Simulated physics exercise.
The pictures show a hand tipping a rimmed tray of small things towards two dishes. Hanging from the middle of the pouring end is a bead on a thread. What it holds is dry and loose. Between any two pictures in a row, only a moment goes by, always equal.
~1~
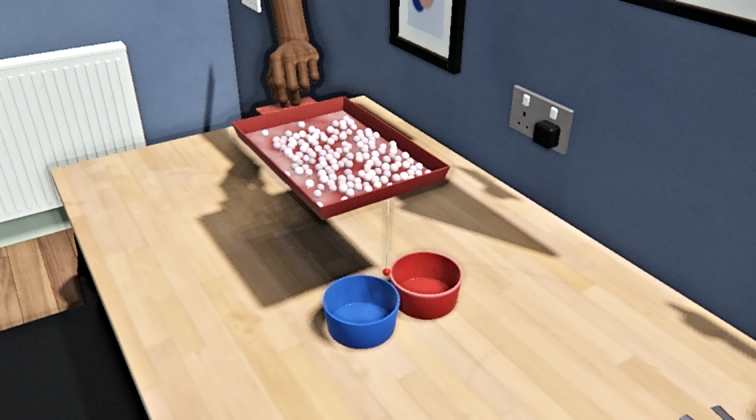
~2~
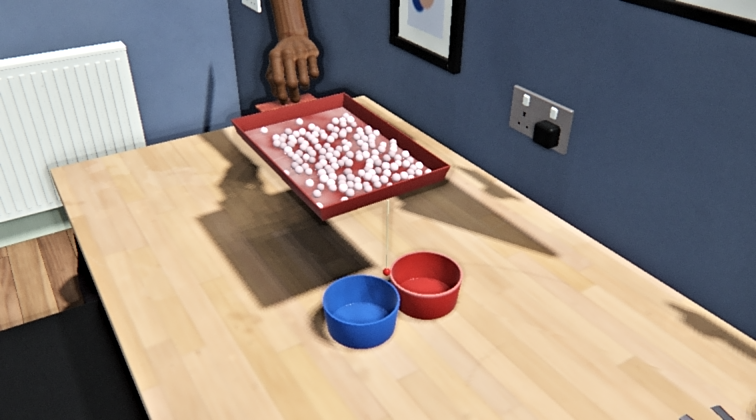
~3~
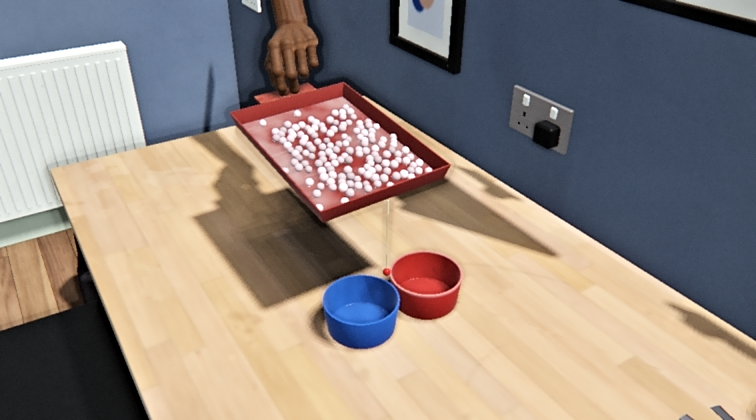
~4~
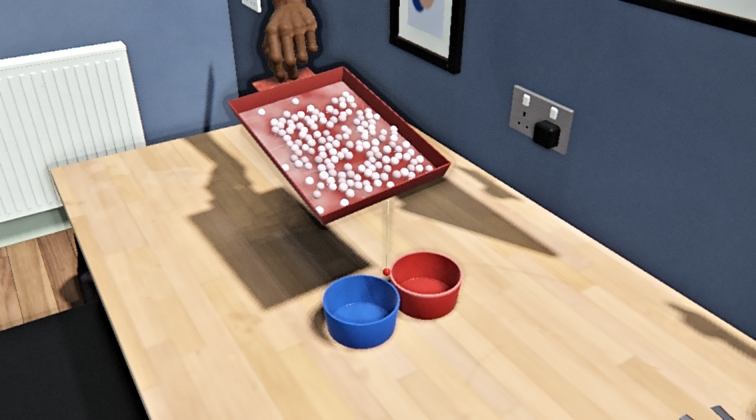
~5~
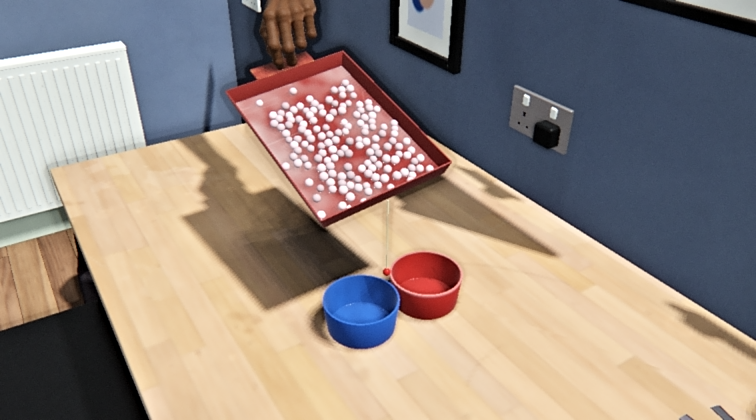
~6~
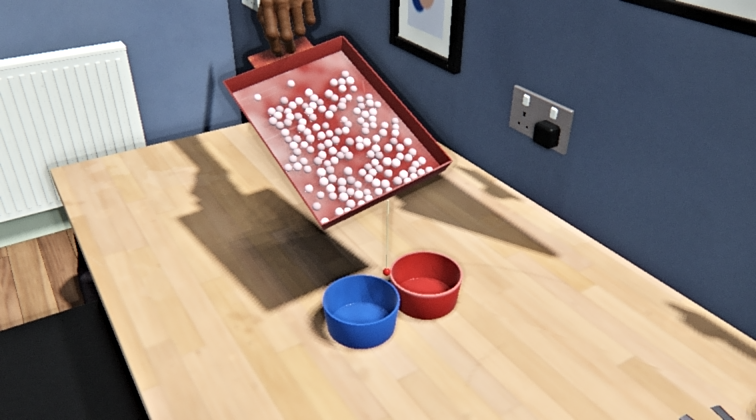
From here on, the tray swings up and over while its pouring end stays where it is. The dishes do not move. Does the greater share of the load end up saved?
No.
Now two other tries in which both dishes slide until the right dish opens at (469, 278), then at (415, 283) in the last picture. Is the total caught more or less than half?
Held in all, by try: A smaller portion, then a larger portion.
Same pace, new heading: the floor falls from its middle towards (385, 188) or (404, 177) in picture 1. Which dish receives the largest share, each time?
Well, the one to the right comes out on top first, then the one to the right.
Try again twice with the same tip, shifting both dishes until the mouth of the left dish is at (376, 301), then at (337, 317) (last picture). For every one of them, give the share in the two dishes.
About 20 per cent, then about 90 per cent.
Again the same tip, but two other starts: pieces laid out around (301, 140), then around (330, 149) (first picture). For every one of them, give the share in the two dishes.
Estimate: 30 % first, 40 % second.
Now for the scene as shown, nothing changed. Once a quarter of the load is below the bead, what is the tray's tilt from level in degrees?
It has tipped about 80 degrees.
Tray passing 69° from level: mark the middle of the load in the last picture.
In the last view, the load is centred close to (339, 221).
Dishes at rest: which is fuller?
Fuller at the end: The leftward one.
Shortly afterwards, tray tipped steeply; near two thirds on the tray; only a few in the left dish; a little outside both; near a quarter in the air.
Next, tray tipped past a quarter turn; only a few on the tray; near a third in the left dish; near half outside both; a little in the air.
Some moments later, tray tipped past a quarter turn; near a third in the left dish; near two thirds outside both.
In the end, tray tipped past a quarter turn; near a third in the left dish; none at all in the right dish; near two thirds outside both.
